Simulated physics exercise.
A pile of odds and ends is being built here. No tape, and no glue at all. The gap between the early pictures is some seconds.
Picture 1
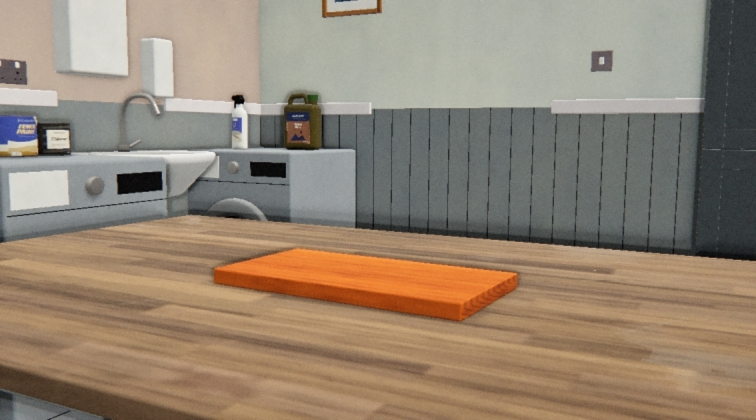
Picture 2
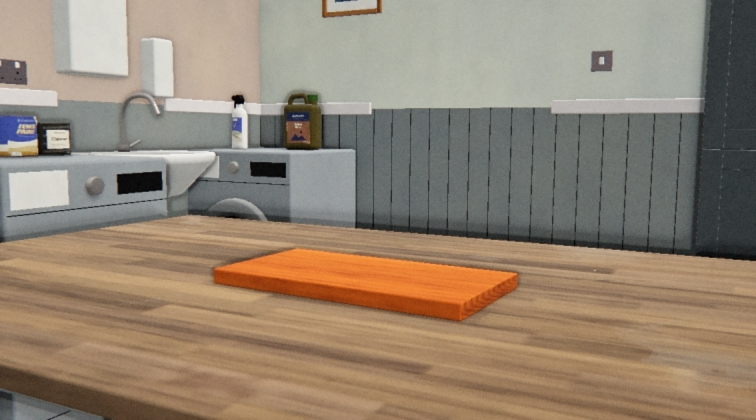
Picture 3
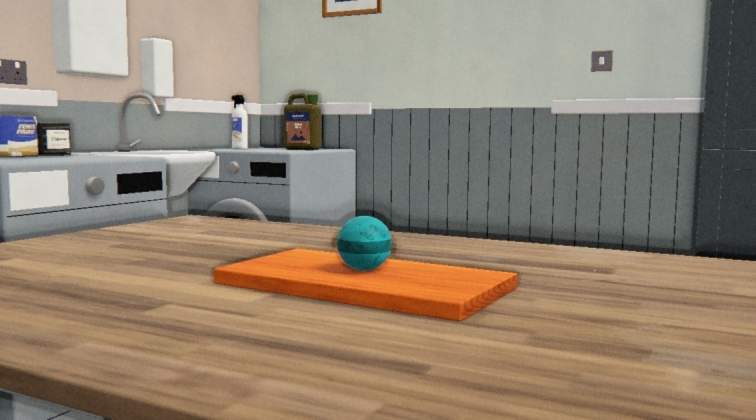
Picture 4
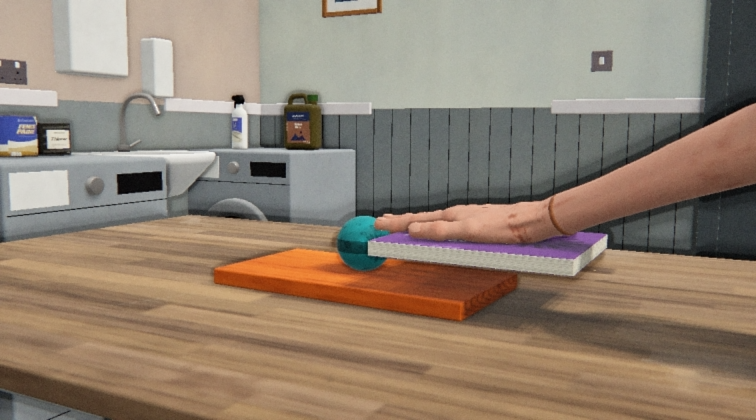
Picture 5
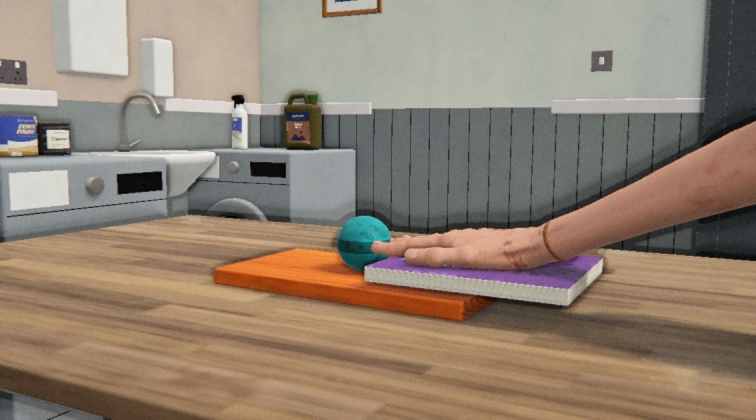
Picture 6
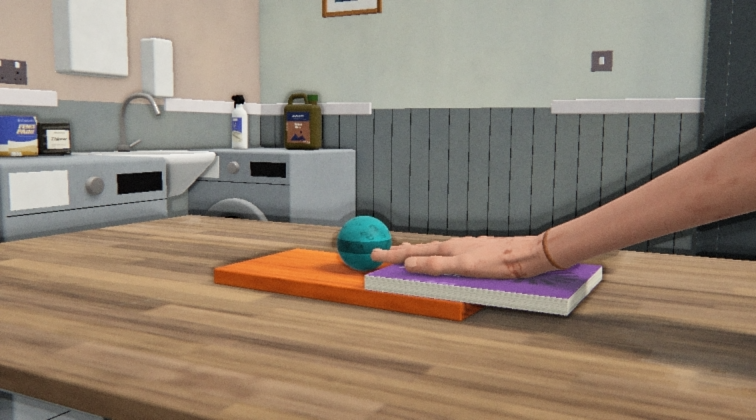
An orange board lies flat on a wooden table, seen from slightly above in a kitchen with grey wall panelling, a sink and white appliances behind. A teal ball with a dark band appears on the board, and then a bare arm reaches in from the right. Its hand lowers a purple book with white edges beside the ball, overlapping the board's right side, while the camera stays still.
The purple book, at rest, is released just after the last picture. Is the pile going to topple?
The pile will be okay.
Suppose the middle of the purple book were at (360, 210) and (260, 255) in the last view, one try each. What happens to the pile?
It caves in the first time and survives the second time.
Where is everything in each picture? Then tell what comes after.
In the first frame, the last thing is not in view yet; orange board (364, 279).
In the second frame, the last thing is not in view yet; orange board (364, 279).
In the third frame, the last thing is not in view yet; orange board (364, 279).
In the fourth frame, coming down; purple book (492, 244); orange board (364, 279).
In the fifth frame, coming down; purple book (488, 269); orange board (364, 279).
In the sixth frame, in place under the hand; purple book (488, 277); orange board (364, 279).
Then, 0.20 s on from there, no change.
Then, 0.50 s on from there, purple book resting near (488, 277).
In the end, all 3 unmoved. At the end, from the last picture's camera, purple book near (488, 277). The pile keeps its balance.
